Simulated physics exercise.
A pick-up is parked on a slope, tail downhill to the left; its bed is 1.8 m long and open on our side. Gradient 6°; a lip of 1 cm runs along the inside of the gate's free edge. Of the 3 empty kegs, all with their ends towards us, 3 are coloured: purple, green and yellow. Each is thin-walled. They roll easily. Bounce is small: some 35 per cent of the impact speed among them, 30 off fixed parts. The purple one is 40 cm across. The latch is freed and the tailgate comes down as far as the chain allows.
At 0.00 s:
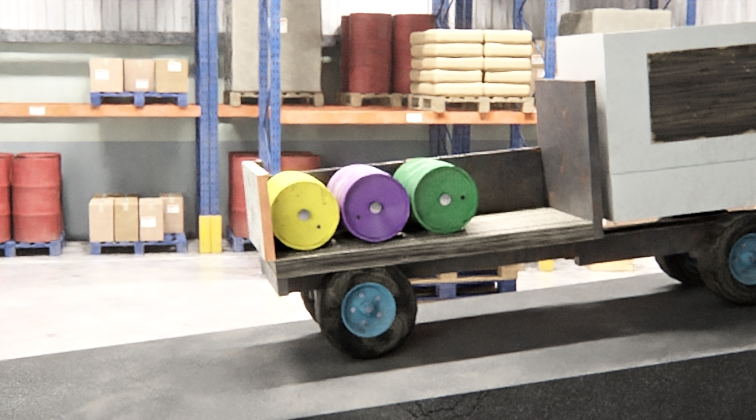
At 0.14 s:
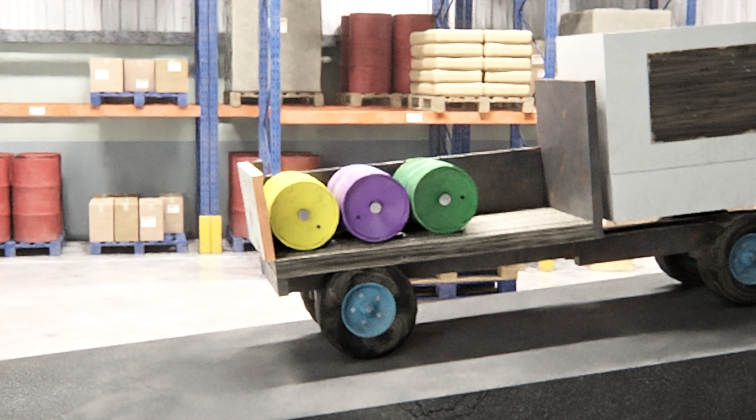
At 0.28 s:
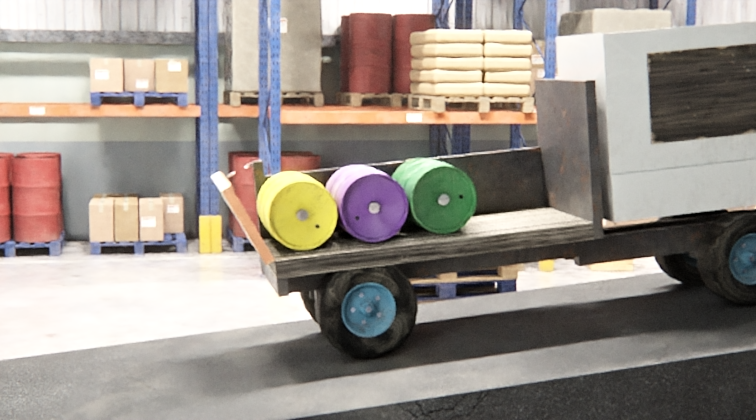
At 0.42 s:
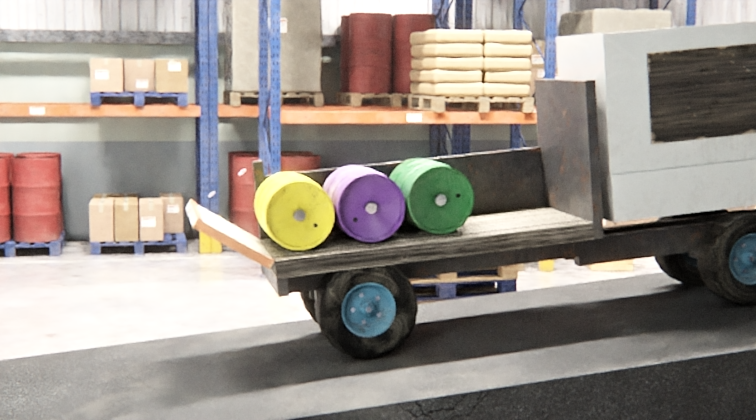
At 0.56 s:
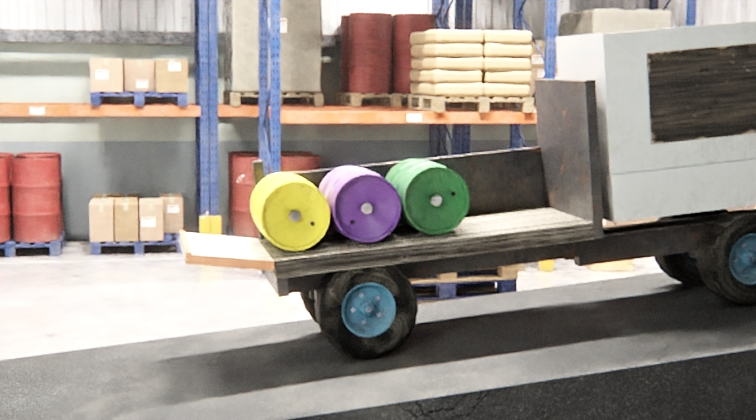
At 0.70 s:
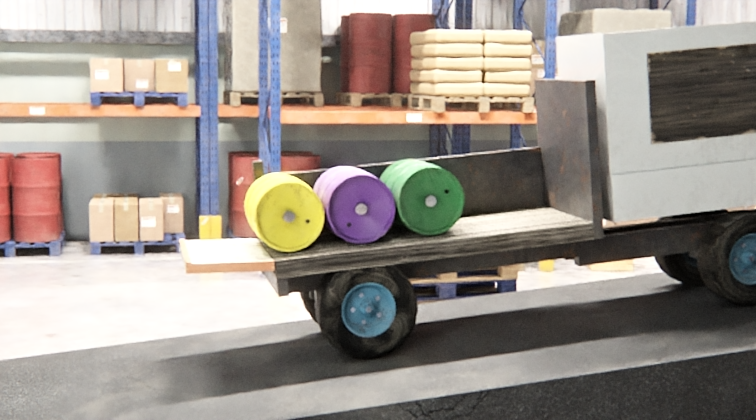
At first, yellow, purple and green barrels sit side by side on a truck's sloping bed, against the raised tailgate at the left. The tailgate swings down to the left until it lies about level, and the three barrels roll slightly left, toward the bed's open end.
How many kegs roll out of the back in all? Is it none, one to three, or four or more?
That makes one to three of the 3.
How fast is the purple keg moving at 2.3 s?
Roughly 0.5 m/s.
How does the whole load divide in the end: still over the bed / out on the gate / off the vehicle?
In that order: 0, 0, 3.
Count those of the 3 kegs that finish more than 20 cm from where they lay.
3 of them.
Then, 2.3 s in, purple is on the gate, 20 cm past the hinge, rolling left; green is on the bed, 20 cm short of the hinge, rolling left; yellow is dropping off the gate; 1 out so far.
Then, 4.4 s in, purple is out on the ground; green is dropping off the gate; yellow is off the vehicle; 3 out so far.
In the end (6.8 s), purple is out on the ground; green is out on the ground; yellow is out on the ground; 3 out so far.
